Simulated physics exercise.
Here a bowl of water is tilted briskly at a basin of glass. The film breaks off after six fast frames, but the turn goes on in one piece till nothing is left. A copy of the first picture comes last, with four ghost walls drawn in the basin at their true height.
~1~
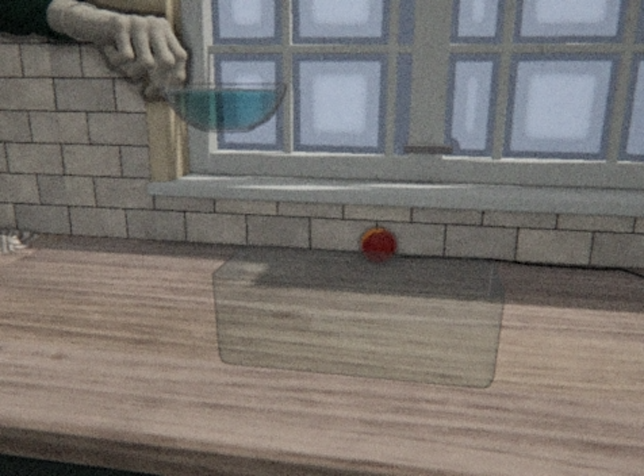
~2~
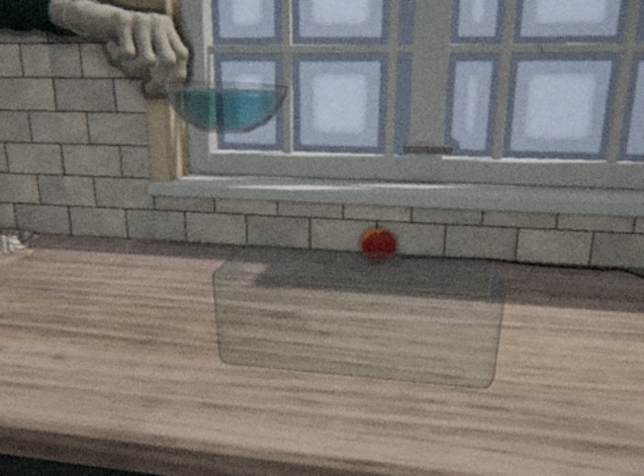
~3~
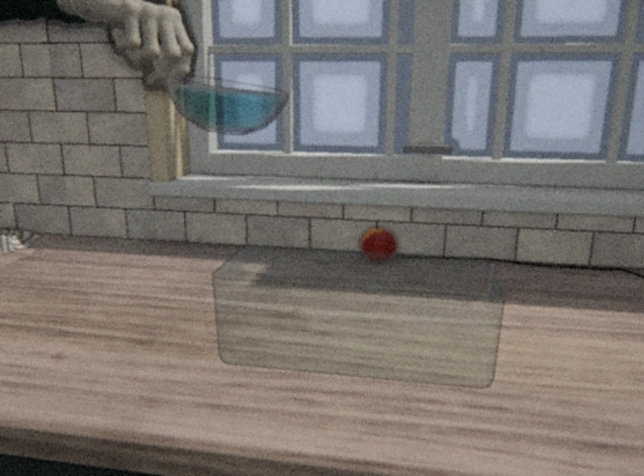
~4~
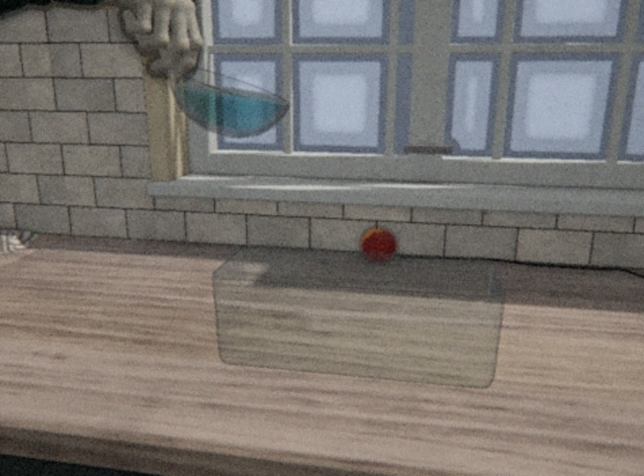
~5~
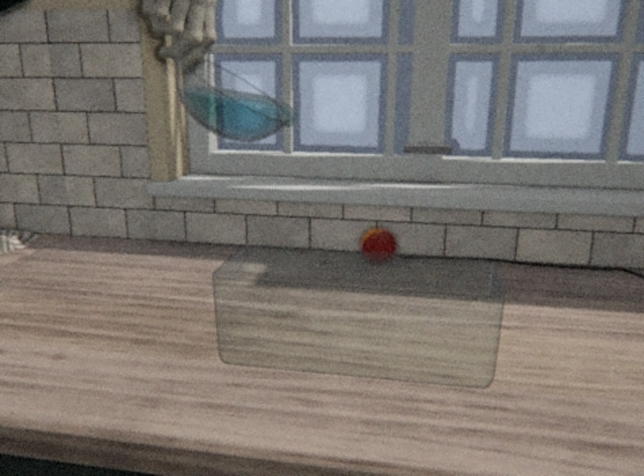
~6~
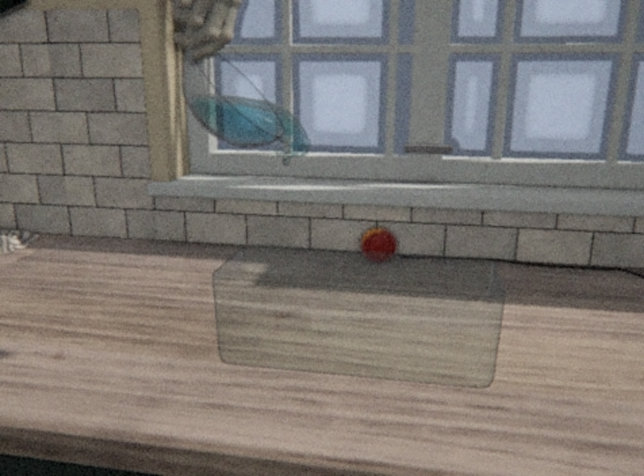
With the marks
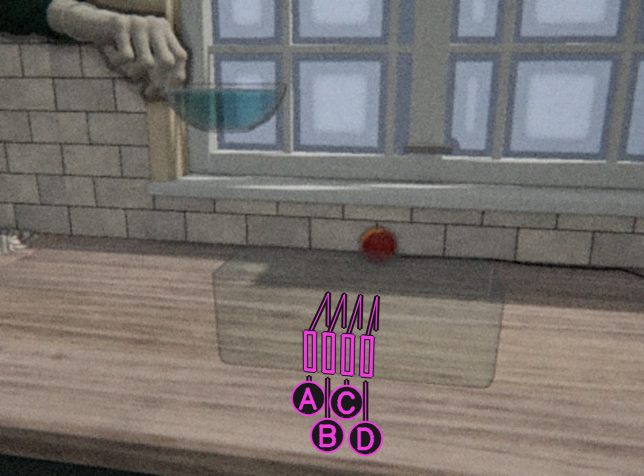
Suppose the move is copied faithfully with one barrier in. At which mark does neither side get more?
B.
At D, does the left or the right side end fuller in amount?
The left side.
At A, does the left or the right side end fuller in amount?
The right side.
In magenta, A at (309, 376); B at (327, 378); C at (346, 380); D at (365, 382).
With A, about 25 % ends left of the wall and 74 % right of it.
With B, about 48 % ends left of the wall and 50 % right of it.
With C, about 80 % ends left of the wall and 14 % right of it; 5 % is lost outside.
With D, about 89 % ends left of the wall and 5 % right of it; 6 % is lost outside.
